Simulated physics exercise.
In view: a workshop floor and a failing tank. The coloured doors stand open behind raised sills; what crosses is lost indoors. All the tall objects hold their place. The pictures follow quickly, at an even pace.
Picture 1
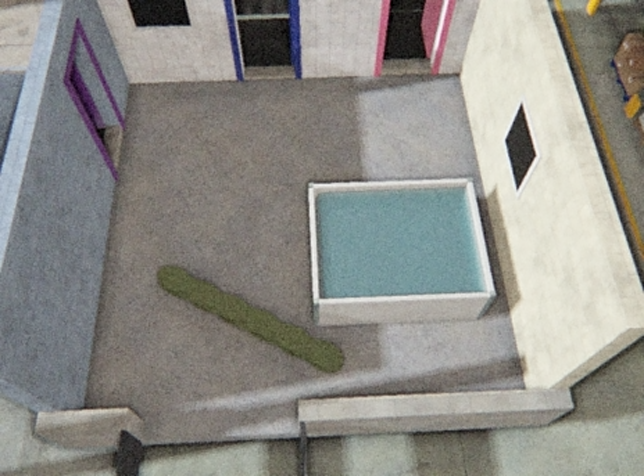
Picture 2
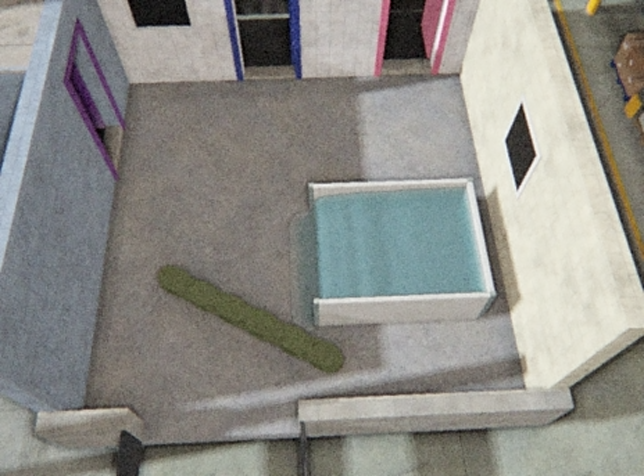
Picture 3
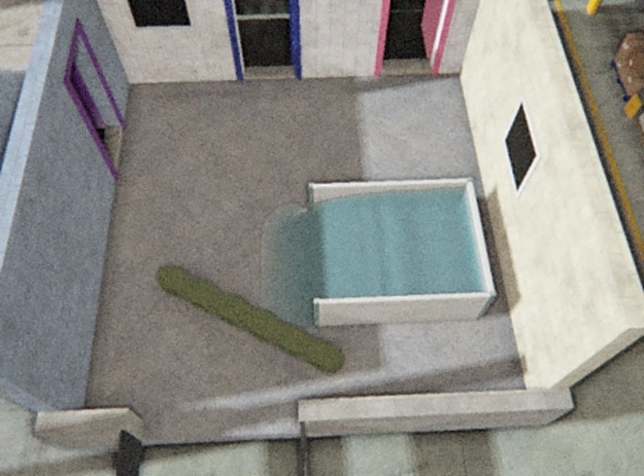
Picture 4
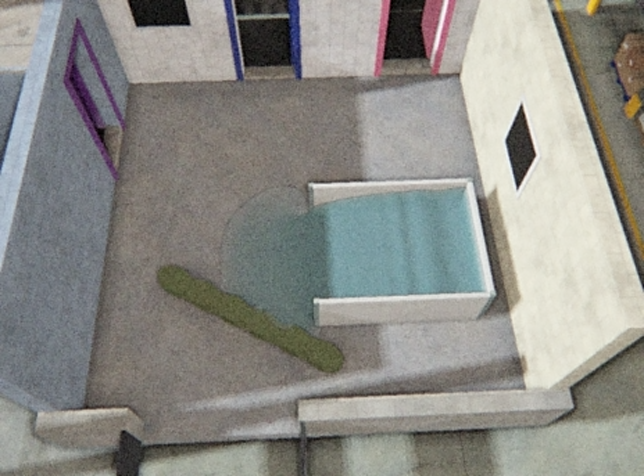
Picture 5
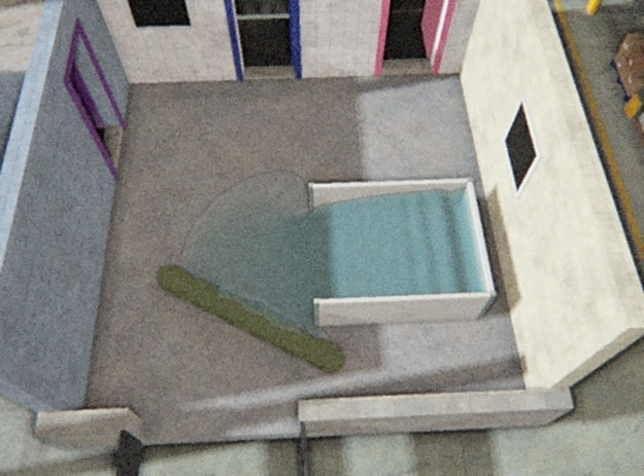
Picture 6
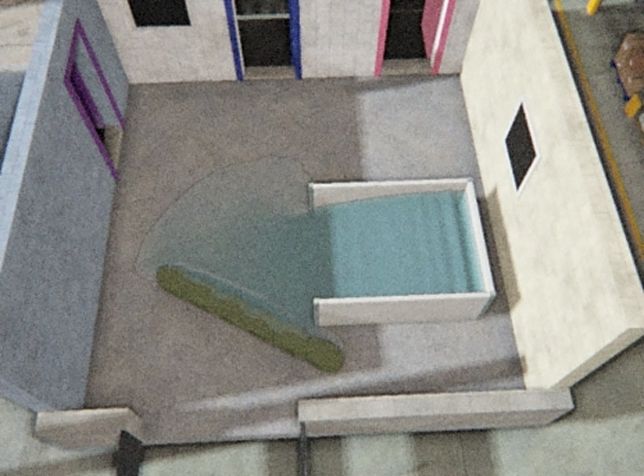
On a workshop floor, water pours from a tank's open left side and spreads leftward along a green barrier.
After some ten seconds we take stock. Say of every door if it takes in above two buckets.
One by one: The purple door floods; the pink door holds within the limit; the blue door floods.
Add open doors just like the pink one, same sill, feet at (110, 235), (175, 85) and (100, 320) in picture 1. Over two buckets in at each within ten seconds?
As listed: Takes more, passes that mark, stays under.
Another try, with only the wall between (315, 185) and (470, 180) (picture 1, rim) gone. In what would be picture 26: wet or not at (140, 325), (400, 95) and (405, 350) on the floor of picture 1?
In turn: Dry, wet, no water.
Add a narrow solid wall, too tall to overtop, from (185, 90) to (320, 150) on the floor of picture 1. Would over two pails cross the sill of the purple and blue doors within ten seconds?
One by one: Purple is over, blue lets less in.
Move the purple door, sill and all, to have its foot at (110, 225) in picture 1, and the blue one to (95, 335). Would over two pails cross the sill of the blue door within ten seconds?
One by one: The blue one stays under.
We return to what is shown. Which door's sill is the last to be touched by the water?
It is the one in pink.
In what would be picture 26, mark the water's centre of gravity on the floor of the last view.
Close to (242, 205).
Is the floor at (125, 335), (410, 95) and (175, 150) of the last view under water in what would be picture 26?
In turn: Awash, not flooded, awash.
A moment on, water covers 30 % of the floor; the purple door wet at the sill, nothing in, the pink door not reached, the blue door not reached.
Next, water covers 45 % of the floor; the purple door under two buckets in, the pink door not reached, the blue door not reached.
Then, water covers 65 % of the floor; the purple door over two buckets in, the pink door not reached, the blue door wet at the sill, nothing in.
Later, water covers 95 % of the floor; the purple door far over two buckets in, the pink door wet at the sill, nothing in, the blue door over two buckets in.
In the end, water covers 95 % of the floor; the purple door far over two buckets in, the pink door under two buckets in, the blue door over two buckets in.
